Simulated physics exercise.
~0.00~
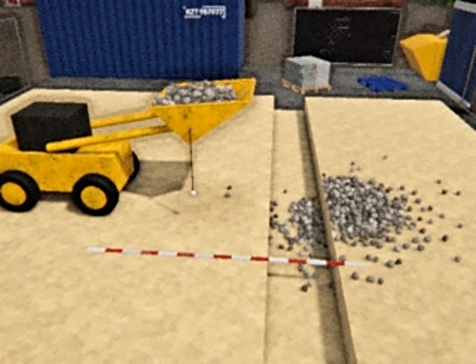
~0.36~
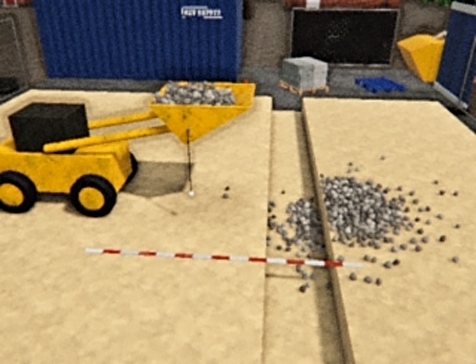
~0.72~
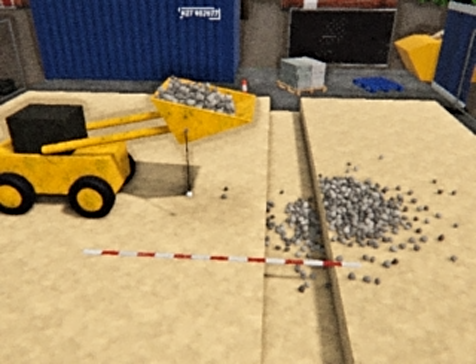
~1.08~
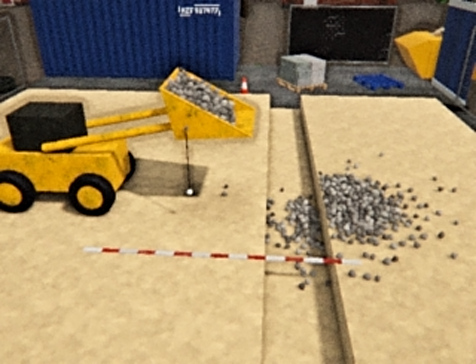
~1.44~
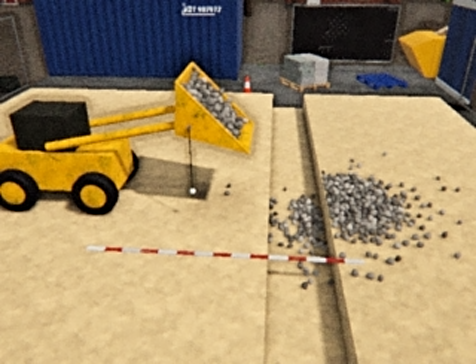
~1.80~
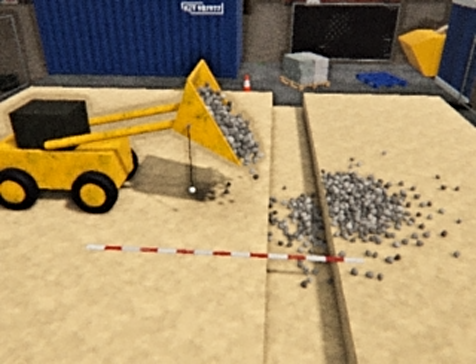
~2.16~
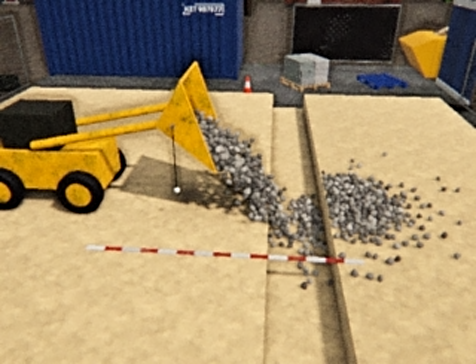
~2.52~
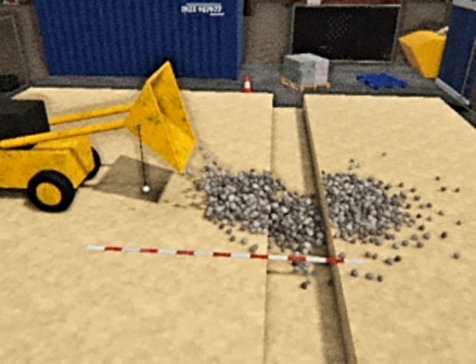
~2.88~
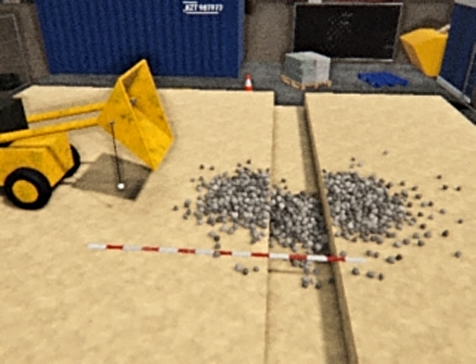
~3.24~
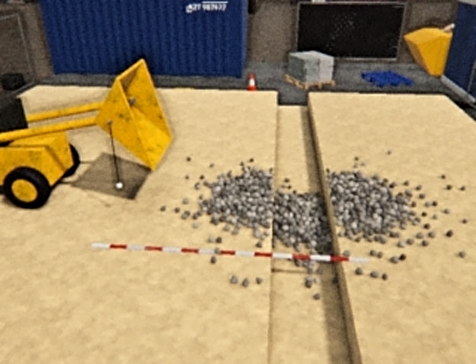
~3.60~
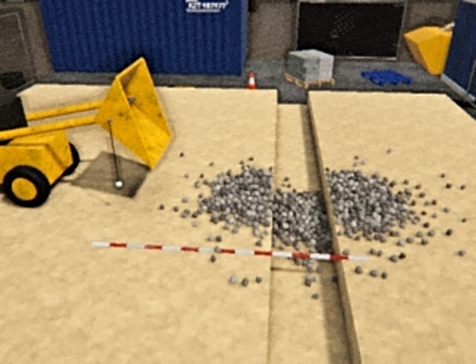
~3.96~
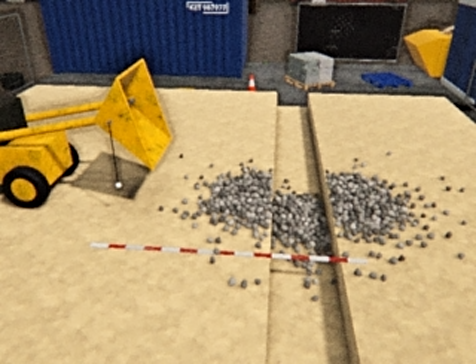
The clip opens on a yellow wheeled loader at the left, its raised bucket full of grey stones, facing a narrow trench in sandy ground. An earlier heap of stones lies mostly beyond the trench, and a red and white staff stretches across the foreground. The bucket tips steadily forward until stones begin to slide over its lip. As they pour out, the loader backs away to the left, spreading them on the near side and into the trench. The emptied bucket stays tipped while the machine stops, leaving stones lying before, in and beyond the trench.
